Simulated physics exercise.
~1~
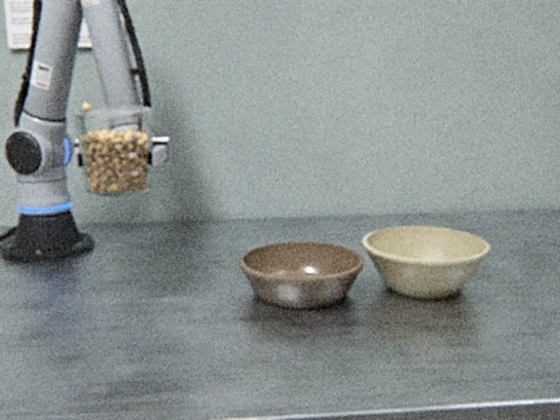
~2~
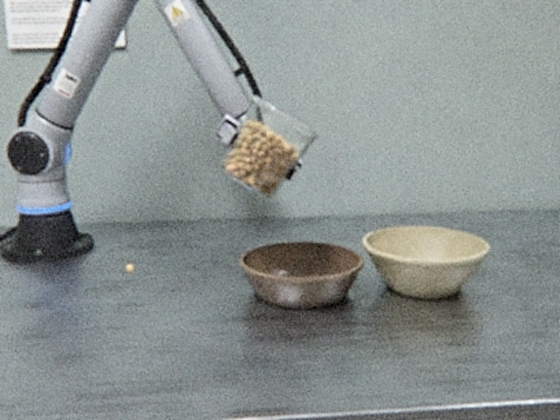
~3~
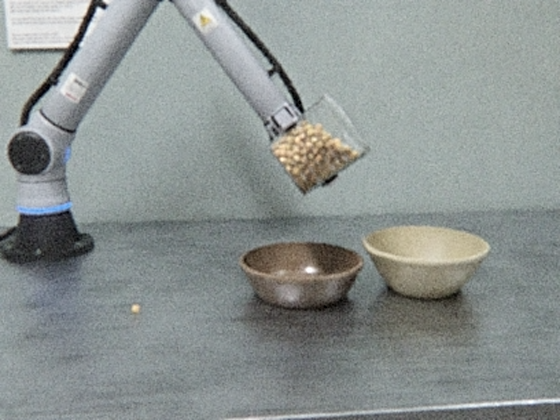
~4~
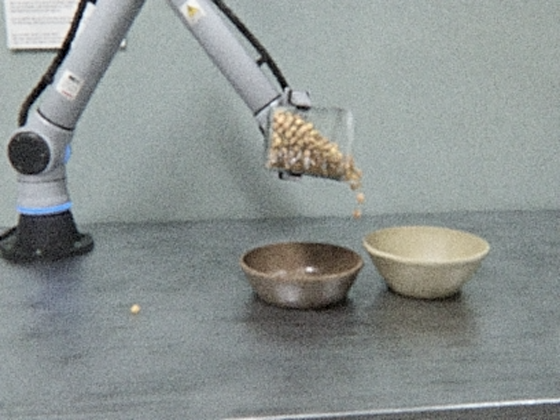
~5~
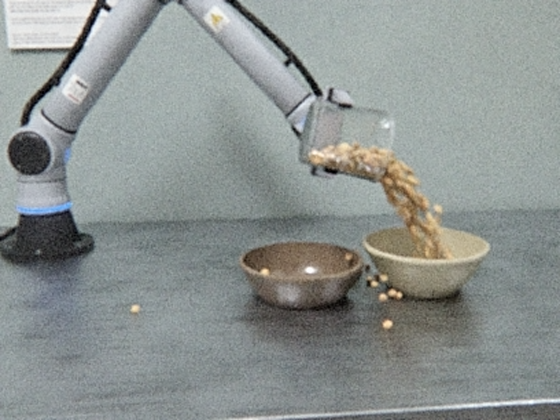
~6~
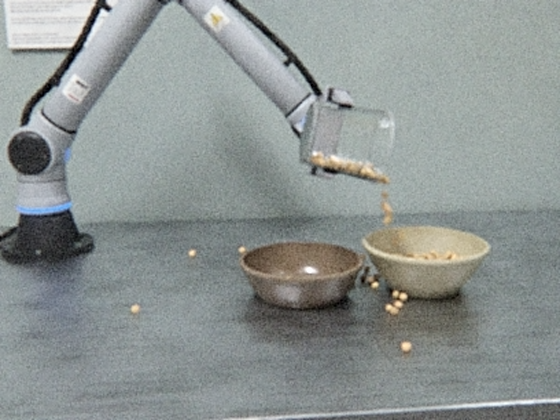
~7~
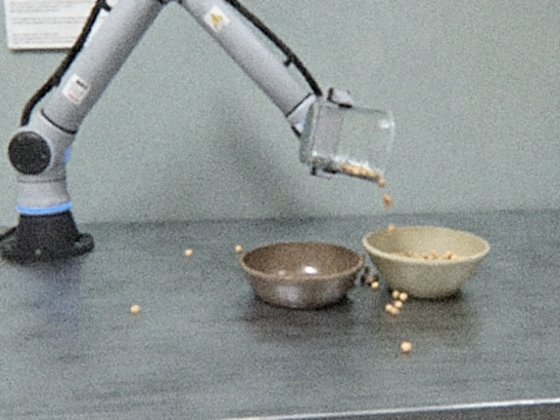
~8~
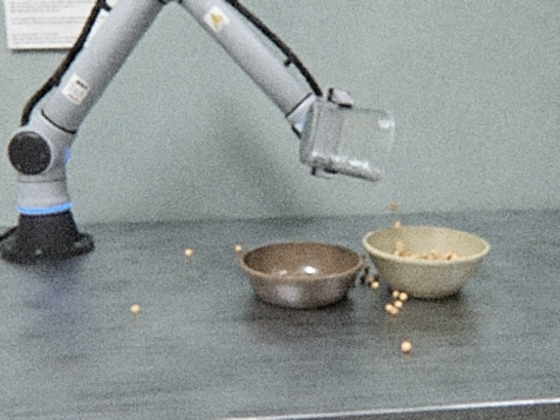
A robot arm carried a clear beaker of dried chickpeas to the right, tilted it over two bowls and poured until it was empty, leaving most in the cream bowl, with some scattered across the dark table.
